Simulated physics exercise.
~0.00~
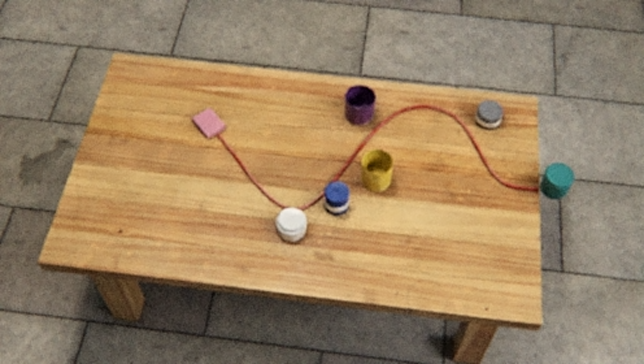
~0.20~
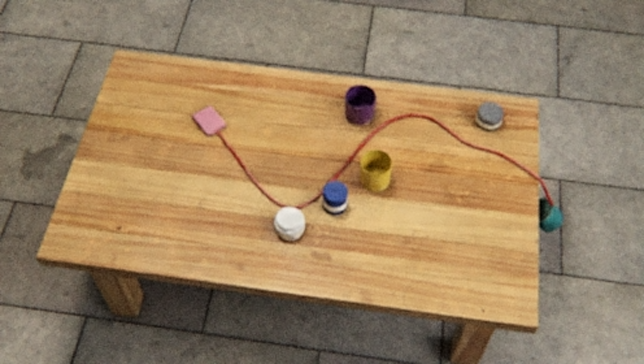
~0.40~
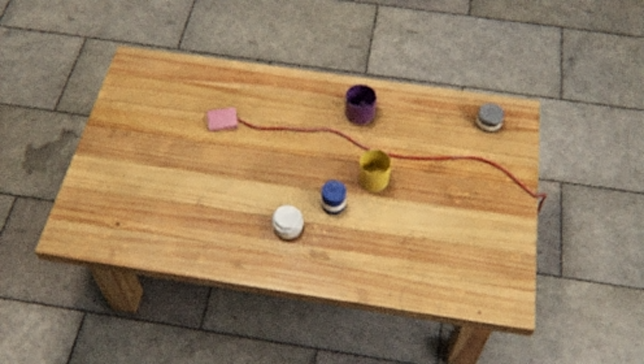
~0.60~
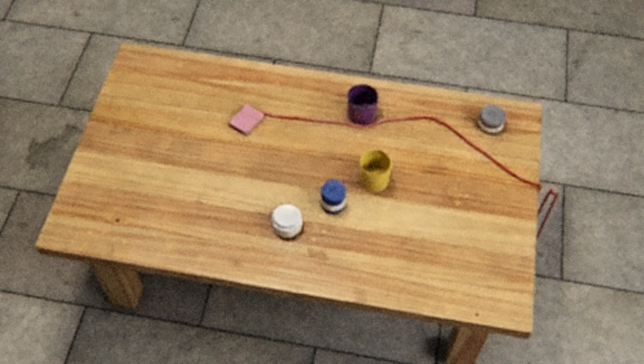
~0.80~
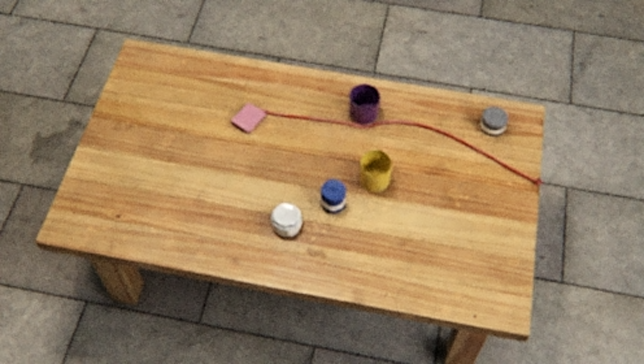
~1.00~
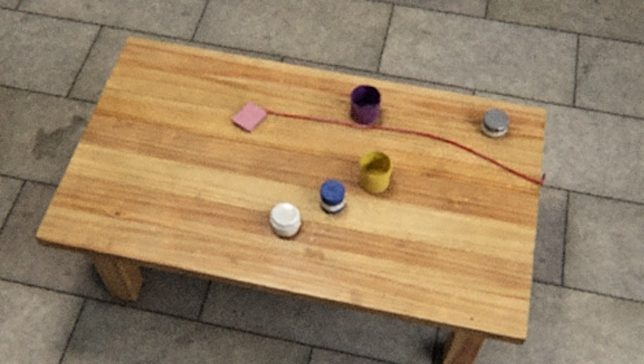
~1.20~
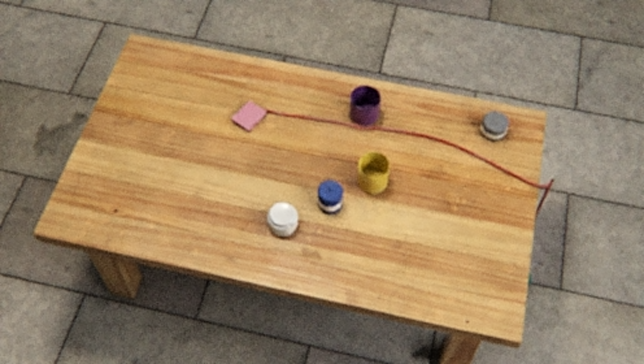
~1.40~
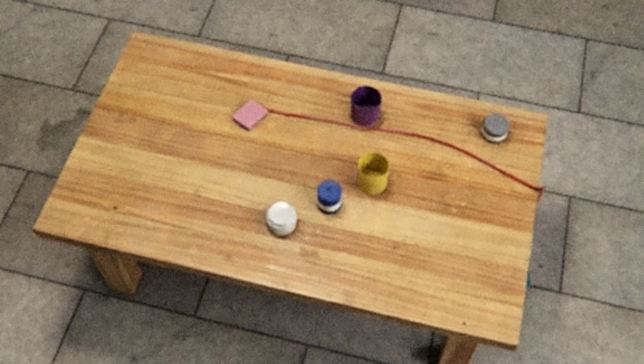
A teal speaker tips off the right edge of a wooden table, trailing a thin red cable that curves between the cups and tins to a small pink phone. As it drops out of sight, the cable pulls out of its loop near the white jar and straightens, and the phone turns and slides a little to the right. The phone soon stops, well short of the edge, while the cable's far end shifts slightly at the rim. The purple mug, yellow cup, blue tin, grey tin and white jar stay standing, with the cable still hanging over the side.
